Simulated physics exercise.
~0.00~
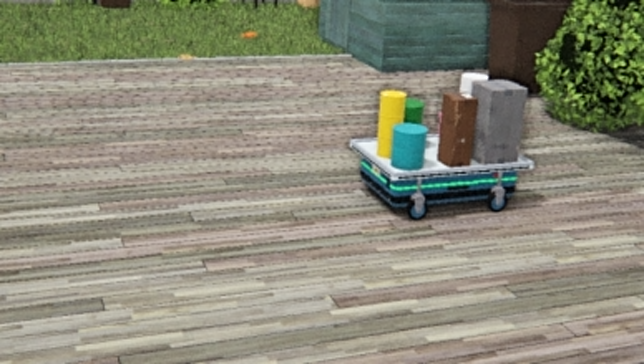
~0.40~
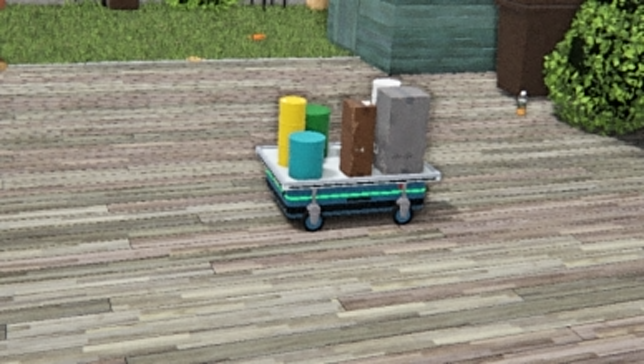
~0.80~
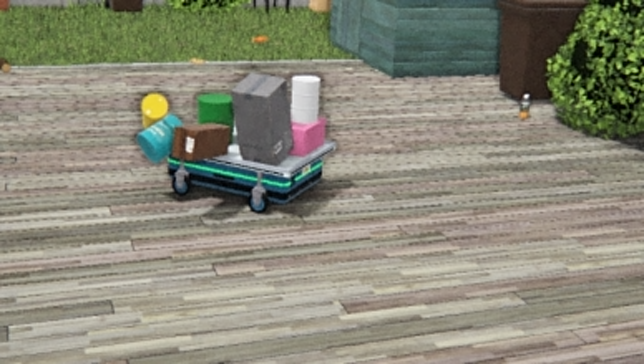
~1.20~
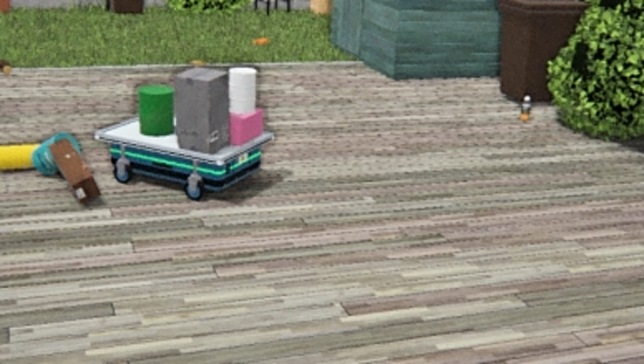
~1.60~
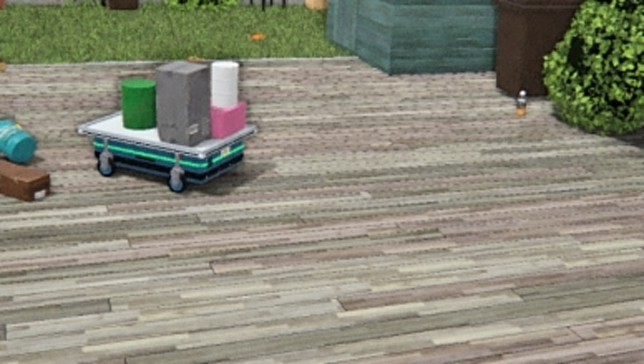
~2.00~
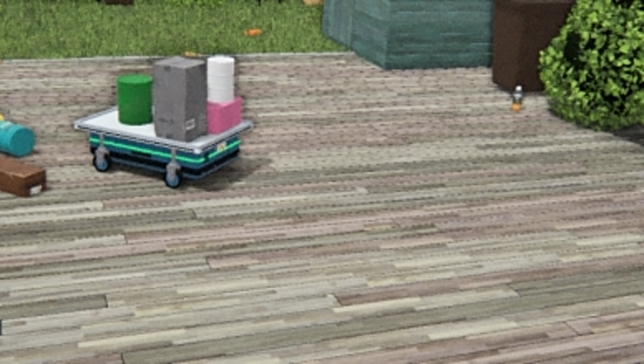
A cart loaded with colourful canisters and boxes rolled left across a wooden deck and swung round, spilling its yellow canister, turquoise pail and brown box off the left side, then stopped with the green, grey, white and pink items still aboard.
